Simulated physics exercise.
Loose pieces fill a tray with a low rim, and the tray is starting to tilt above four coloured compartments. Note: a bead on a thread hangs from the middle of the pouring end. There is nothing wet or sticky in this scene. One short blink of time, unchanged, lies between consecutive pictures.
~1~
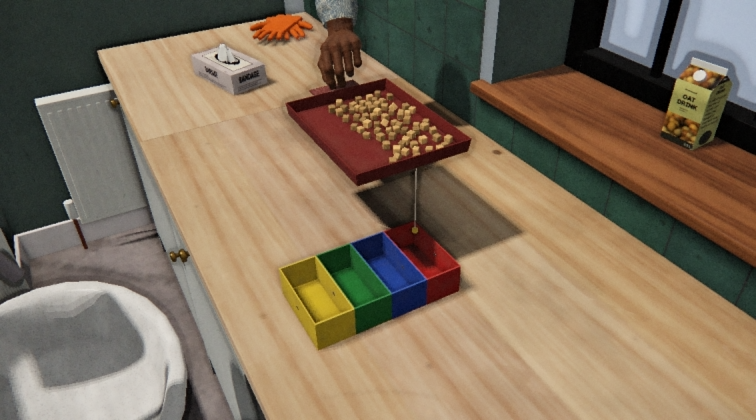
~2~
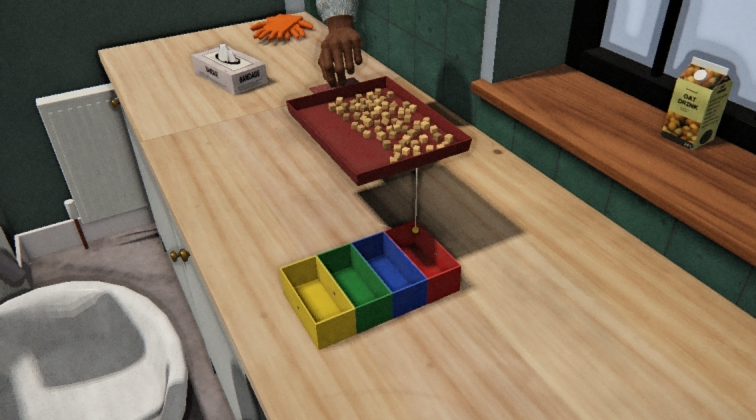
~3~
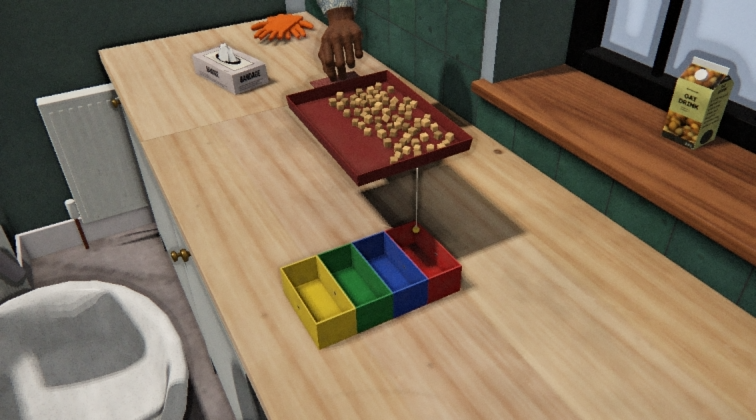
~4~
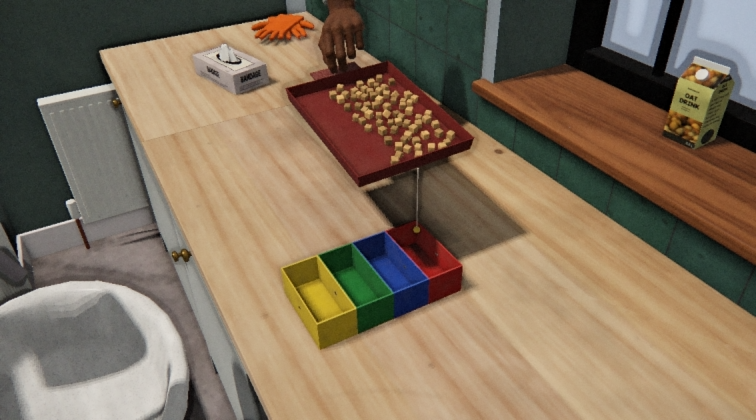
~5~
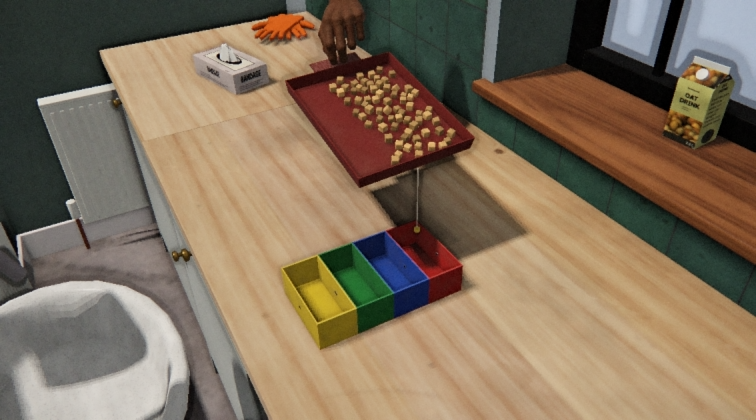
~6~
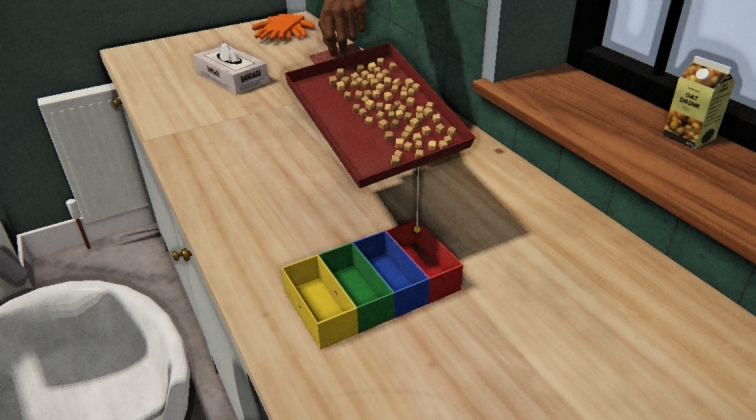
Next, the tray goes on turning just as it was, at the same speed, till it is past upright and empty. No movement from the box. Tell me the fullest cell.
It is the blue one.
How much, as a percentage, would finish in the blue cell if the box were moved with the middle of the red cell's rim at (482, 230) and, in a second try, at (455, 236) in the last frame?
Roughly 20 per cent, then roughly 30 per cent.
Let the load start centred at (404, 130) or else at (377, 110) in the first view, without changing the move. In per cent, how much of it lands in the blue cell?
Estimate: 30 % first, 40 % second.
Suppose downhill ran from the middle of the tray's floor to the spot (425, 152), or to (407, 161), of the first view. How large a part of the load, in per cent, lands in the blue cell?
About 0 %, then 10 %.
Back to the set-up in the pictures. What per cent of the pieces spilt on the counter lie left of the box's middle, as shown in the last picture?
That's about 10 per cent of the spill.
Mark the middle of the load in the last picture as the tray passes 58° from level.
Somewhere about pixel (408, 147).
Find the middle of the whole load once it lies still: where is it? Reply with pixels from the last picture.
Around (410, 292).
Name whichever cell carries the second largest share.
That would be red.
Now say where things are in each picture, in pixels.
In the first frame, corners of the pouring end at (357, 173) and (469, 139), level; middle of the load at (385, 123), small wooden cubes; bead on its thread at (415, 230); yellow cell at (336, 327); green cell at (373, 311); blue cell at (409, 297); red cell at (443, 283).
In the second frame, corners of the pouring end at (358, 173) and (470, 138), level; middle of the load at (385, 121).
In the third frame, corners of the pouring end at (358, 174) and (470, 138), tipped barely, lowest at the left corner; middle of the load at (386, 118).
In the fourth frame, corners of the pouring end at (359, 175) and (471, 137), tipped a little, lowest at the left corner; middle of the load at (387, 114).
In the fifth frame, corners of the pouring end at (360, 177) and (472, 137), tipped a little, lowest at the left corner; middle of the load at (388, 110).
In the sixth frame, corners of the pouring end at (360, 178) and (473, 136), tipped clearly, lowest at the left corner; middle of the load at (388, 96); yellow cell at (338, 326); green cell at (376, 310); blue cell at (412, 296); red cell at (446, 282).
Soon, tray tipped steeply; all on the tray.
A while on, tray tipped right over; nearly all on the tray; a stray few in the blue cell; a stray few in the red cell; a stray few falling or outside the box.
Towards the end, tray tipped past a quarter turn; about half in the blue cell; about a quarter in the red cell; a small part in the green cell; about a quarter falling or outside the box.
Finally, tray tipped past a quarter turn; about half in the blue cell; about a quarter in the red cell; a small part in the green cell; none in the yellow cell; about a quarter outside the box.
